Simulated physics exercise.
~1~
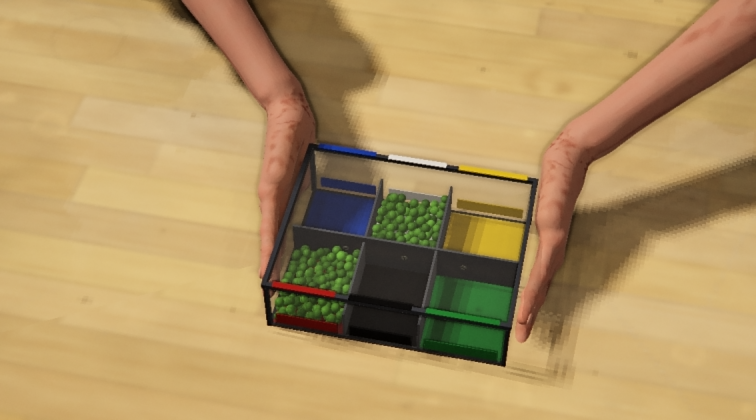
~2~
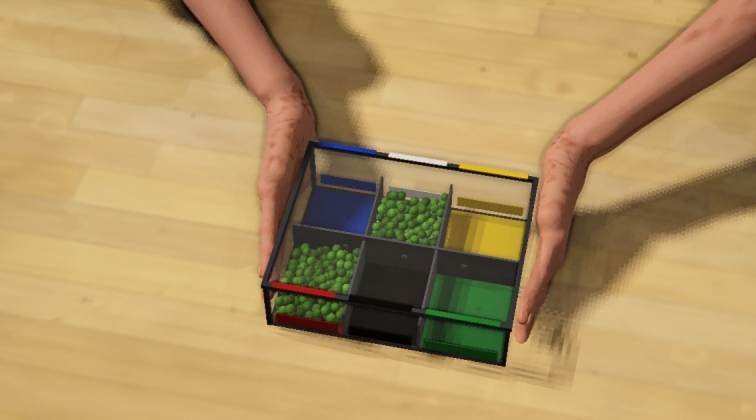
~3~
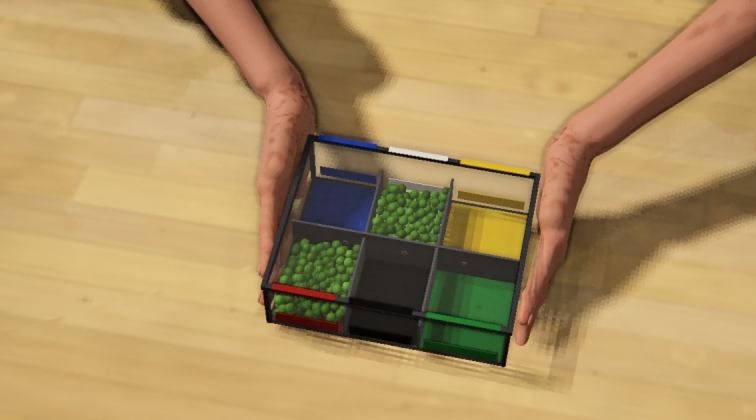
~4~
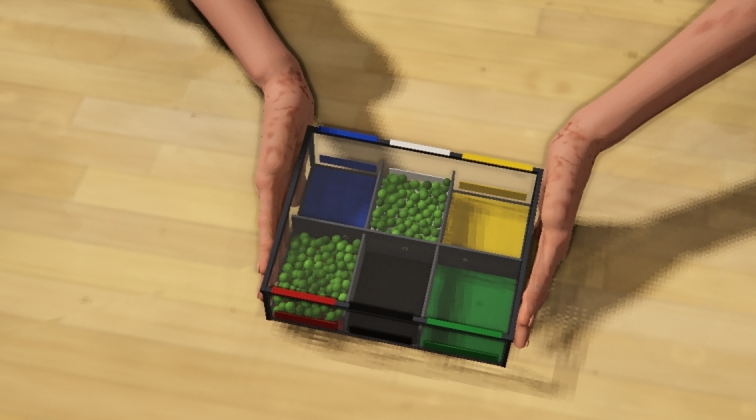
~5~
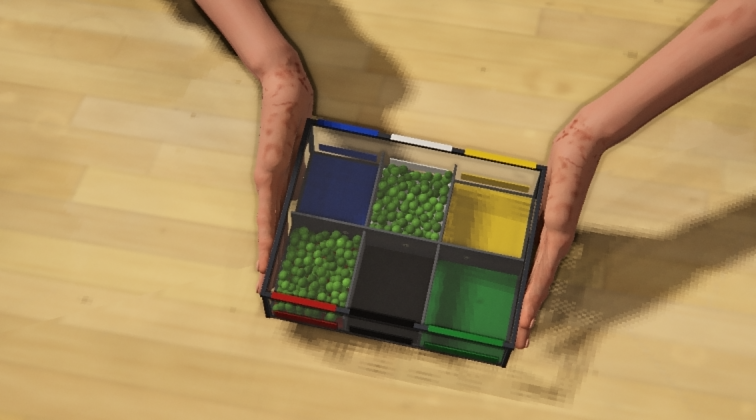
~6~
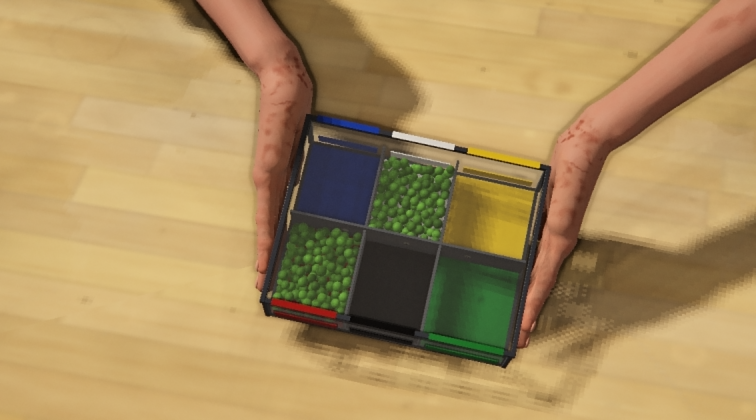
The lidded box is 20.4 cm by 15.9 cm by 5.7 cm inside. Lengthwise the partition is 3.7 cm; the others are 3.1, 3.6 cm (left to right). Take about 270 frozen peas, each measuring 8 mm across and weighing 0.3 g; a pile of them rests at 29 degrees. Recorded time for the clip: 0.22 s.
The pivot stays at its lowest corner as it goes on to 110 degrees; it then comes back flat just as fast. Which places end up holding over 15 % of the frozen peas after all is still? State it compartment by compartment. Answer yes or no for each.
Red compartment: Yes, blue compartment: No, green compartment: Yes, yellow compartment: No, white compartment: No, black compartment: Yes.
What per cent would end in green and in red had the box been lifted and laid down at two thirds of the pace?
The green compartment would end with 30 per cent and the red compartment with 40 per cent.
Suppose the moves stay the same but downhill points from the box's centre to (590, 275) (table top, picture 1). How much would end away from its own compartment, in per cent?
Roughly 95 % of the pieces.
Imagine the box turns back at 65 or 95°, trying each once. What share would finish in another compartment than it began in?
10 % and 45 %.
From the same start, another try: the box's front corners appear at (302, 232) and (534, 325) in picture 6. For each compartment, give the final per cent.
Red 0; blue 0; green 40; yellow 50; white 10; black 0.
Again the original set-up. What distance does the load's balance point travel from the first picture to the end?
I'd say close to 6.0 cm in total.
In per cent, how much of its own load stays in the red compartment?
About 70 in a hundred.
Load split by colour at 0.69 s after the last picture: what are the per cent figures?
In per cent: Red 45; blue 0; green 10; yellow 0; white 20; black 25.
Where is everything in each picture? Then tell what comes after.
The first frame shows box tilt 0 degrees, front corners at (267, 284) and (507, 325); red 55 %, white 45 %.
The second frame shows box tilt 1 degrees, front corners at (267, 284) and (508, 326).
The third frame shows box tilt 5 degrees, front corners at (267, 285) and (508, 330), lowest corner right front.
The fourth frame shows box tilt 11 degrees, front corners at (266, 288) and (509, 336), lowest corner right front.
The fifth frame shows box tilt 17 degrees, front corners at (266, 293) and (510, 344), lowest corner right front.
The sixth frame shows box tilt 24 degrees, front corners at (266, 298) and (511, 352), lowest corner right front; red 55 %, white 45 %.
Then, 0.69 s after the last picture, tilt 109 degrees; red 45 %, green 10 %, white 20 %, black 25 %.
Then, 1.15 s after the last picture, tilt 46 degrees; red 40 %, green 30 %, black 30 %.
Then, 1.68 s after the last picture, tilt 0 degrees; red 40 %, green 30 %, black 30 %.
In the end, red 40 %, blue 0 %, green 30 %, yellow 0 %, white 0 %, black 30 %.
